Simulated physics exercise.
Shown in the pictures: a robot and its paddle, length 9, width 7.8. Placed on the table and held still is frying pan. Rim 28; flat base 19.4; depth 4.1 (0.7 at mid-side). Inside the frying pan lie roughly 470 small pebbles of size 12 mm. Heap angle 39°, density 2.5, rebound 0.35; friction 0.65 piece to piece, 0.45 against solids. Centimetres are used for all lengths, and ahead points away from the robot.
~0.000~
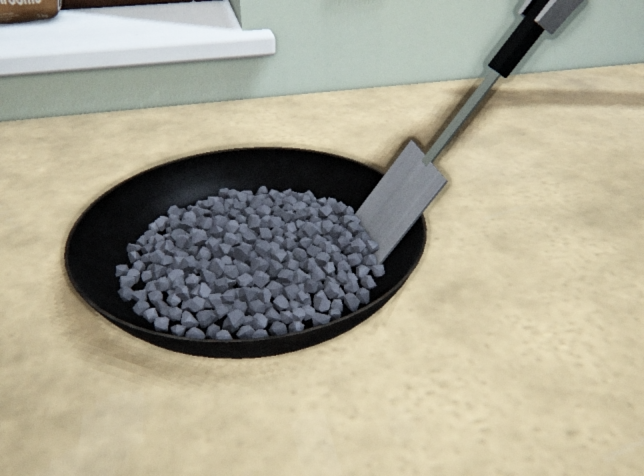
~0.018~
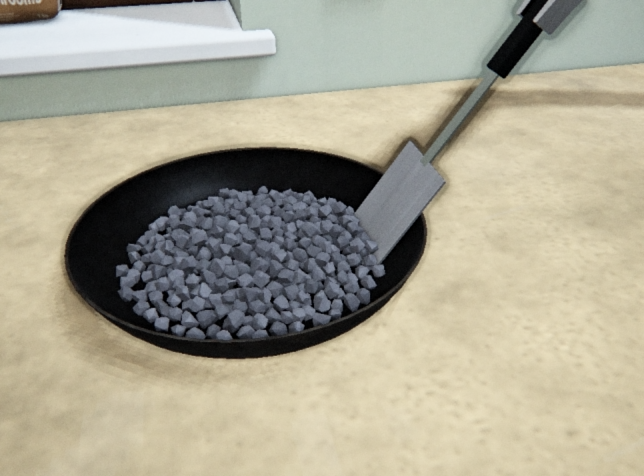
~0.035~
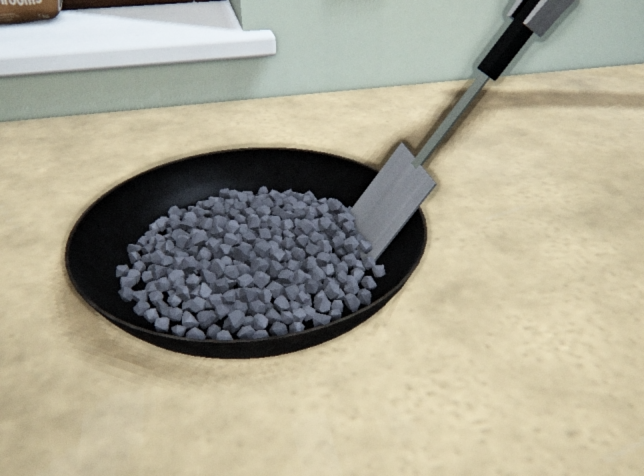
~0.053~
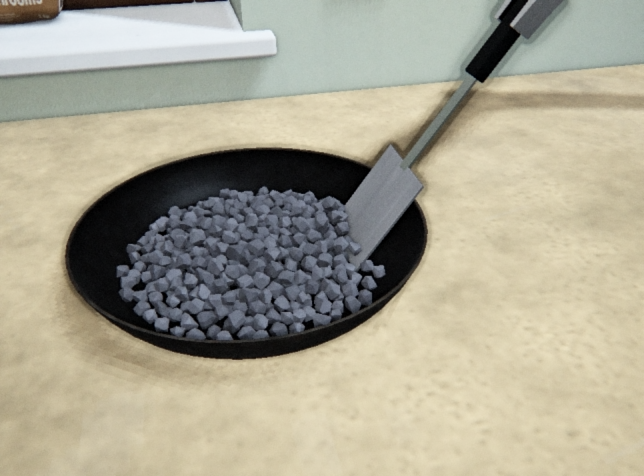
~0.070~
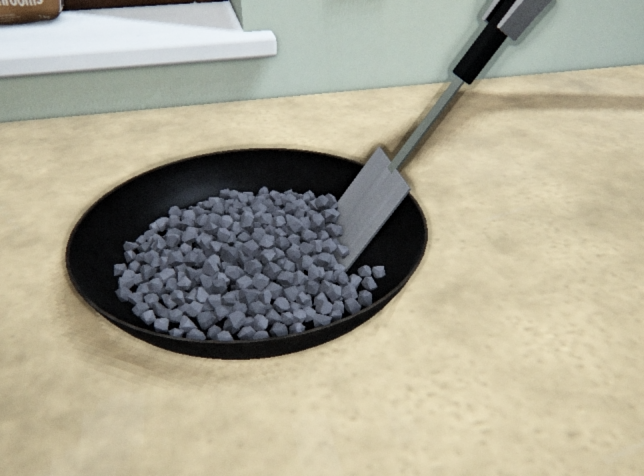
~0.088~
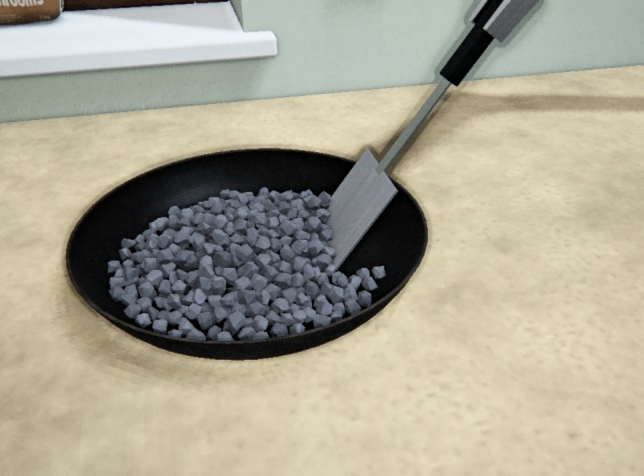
A metal paddle slid slowly to the left through a heap of small gray pebbles in a black frying pan, nudging the ones along the right side while the pan stayed still on the table.
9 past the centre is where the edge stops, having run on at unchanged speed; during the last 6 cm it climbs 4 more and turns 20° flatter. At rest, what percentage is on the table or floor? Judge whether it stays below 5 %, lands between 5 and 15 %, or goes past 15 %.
It lands between 5 and 15 %.
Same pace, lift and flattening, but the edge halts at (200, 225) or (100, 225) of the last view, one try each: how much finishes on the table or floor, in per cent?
Roughly 0 and 25 per cent.
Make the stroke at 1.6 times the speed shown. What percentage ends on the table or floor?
20 %.
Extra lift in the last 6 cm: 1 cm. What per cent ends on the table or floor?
I'd say close to 5 per cent.
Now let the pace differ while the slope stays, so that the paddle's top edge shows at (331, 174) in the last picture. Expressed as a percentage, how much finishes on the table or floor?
Expect some 20 per cent there.
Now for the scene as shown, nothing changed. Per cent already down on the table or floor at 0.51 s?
Share at that moment: About 8 %.
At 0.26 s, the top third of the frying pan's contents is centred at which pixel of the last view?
Centre: Roughly (142, 239) in the last picture.
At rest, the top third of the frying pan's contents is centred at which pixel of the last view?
Close to pixel (122, 247).
After 0.18 s, sloping 54°, highest piece 5 above the table; 469 in the frying pan.
After 0.26 s, sloping 47°, highest piece 6 above the table; 469 in the frying pan.
After 0.51 s, sloping 34°, highest piece 6 above the table; 428 in the frying pan, 39 on the table or floor, 2 on the blade or in flight.
After 1.56 s, sloping 34°, highest piece 6 above the table; 425 in the frying pan, 44 on the table or floor.
At rest, 425 in the frying pan, 44 on the table or floor. That is 9 % on the table or floor.
